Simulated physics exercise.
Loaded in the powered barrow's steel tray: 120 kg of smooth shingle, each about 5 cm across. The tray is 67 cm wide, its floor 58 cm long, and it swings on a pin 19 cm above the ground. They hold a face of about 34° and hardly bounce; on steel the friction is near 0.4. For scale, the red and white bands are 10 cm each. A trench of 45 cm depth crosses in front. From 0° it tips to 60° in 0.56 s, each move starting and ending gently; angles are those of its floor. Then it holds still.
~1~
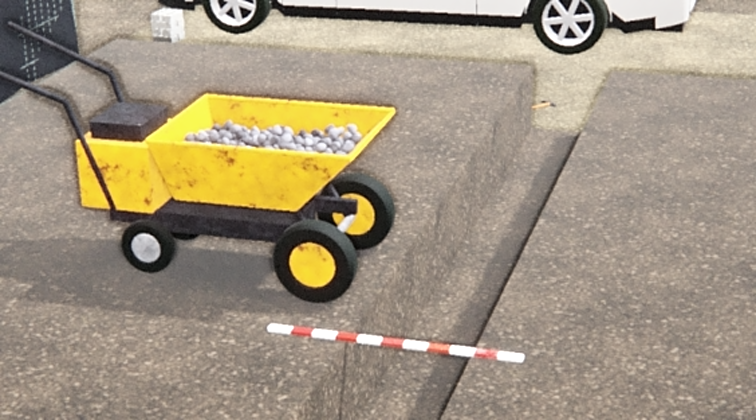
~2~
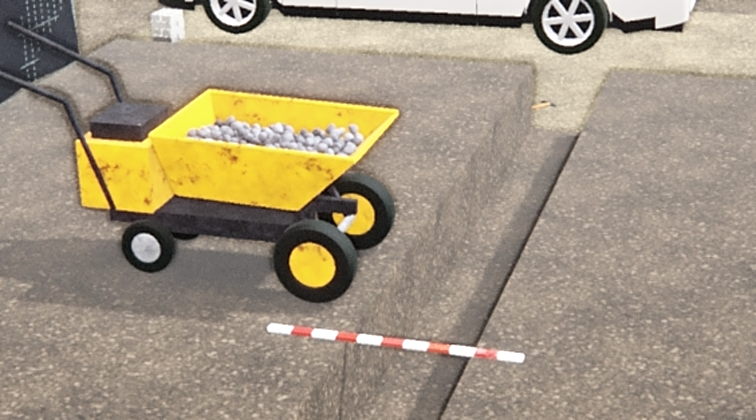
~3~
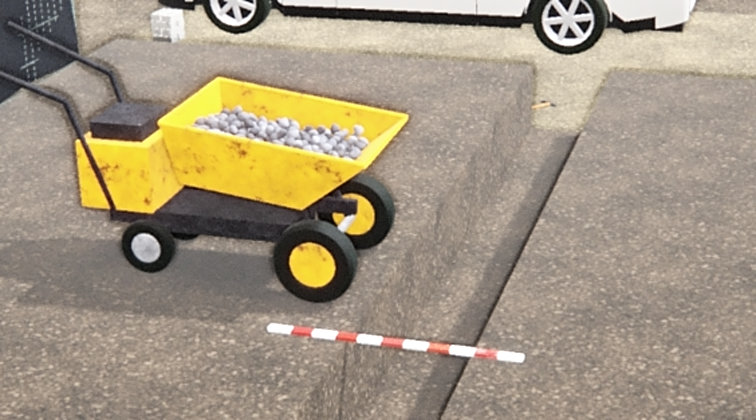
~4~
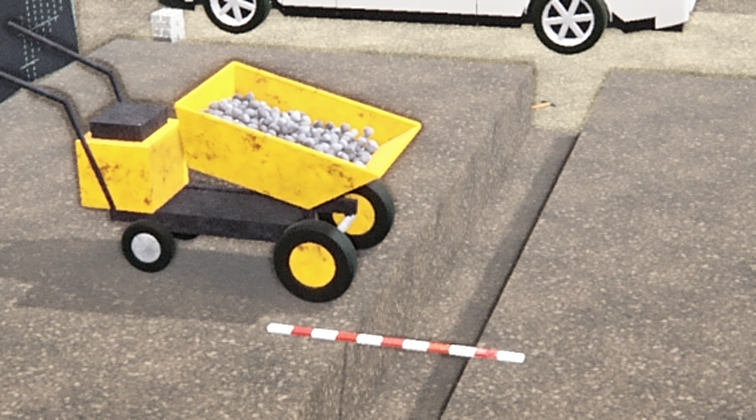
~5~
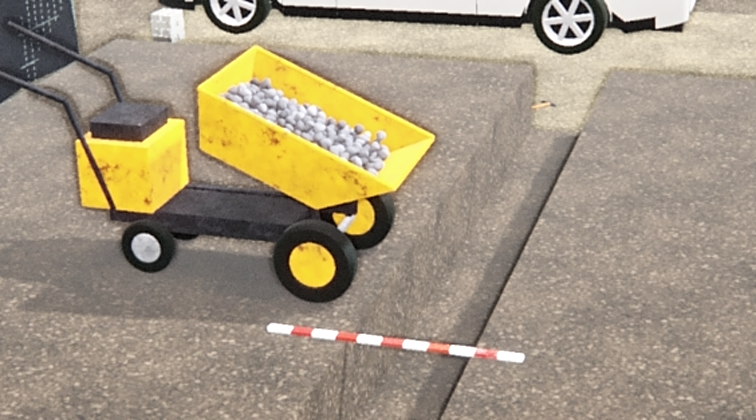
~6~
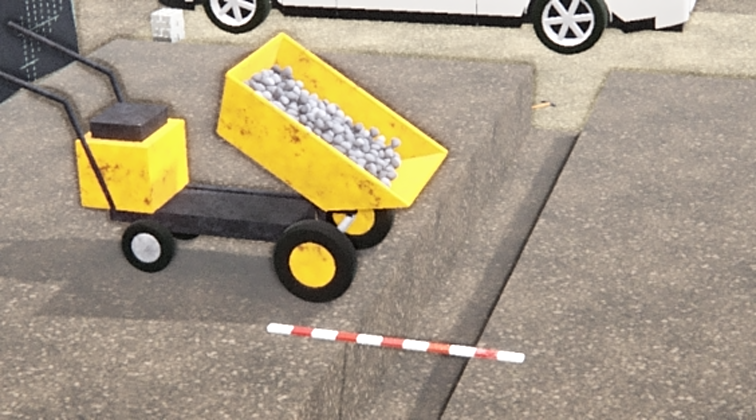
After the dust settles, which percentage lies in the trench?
About 40 per cent.
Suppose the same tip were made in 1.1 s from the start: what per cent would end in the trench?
In that case some 55 per cent.
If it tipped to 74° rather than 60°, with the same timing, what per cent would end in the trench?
Then about 45 per cent.
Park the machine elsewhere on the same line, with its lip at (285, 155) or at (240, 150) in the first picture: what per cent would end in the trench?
About 95 and 90 per cent.
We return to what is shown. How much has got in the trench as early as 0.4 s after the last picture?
Some 10 per cent.
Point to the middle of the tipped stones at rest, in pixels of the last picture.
Near (532, 290).
Then, 0.1 s after the last picture the floor is at 51°, 100 % in the tray; the foremost stones are at (405, 213).
Then, 0.4 s after the last picture the floor is at 60°, 91 % in the tray, 8 % in the trench; the foremost stones are at (492, 240).
Then, 0.7 s after the last picture the floor is at 60°, 26 % in the tray, 19 % in the trench, 55 % past the trench; the foremost stones are at (652, 315).
Then, 2.7 s after the last picture the floor is at 60°, 0 % in the tray, 40 % in the trench, 60 % past the trench; the foremost stones are past the picture's edge.
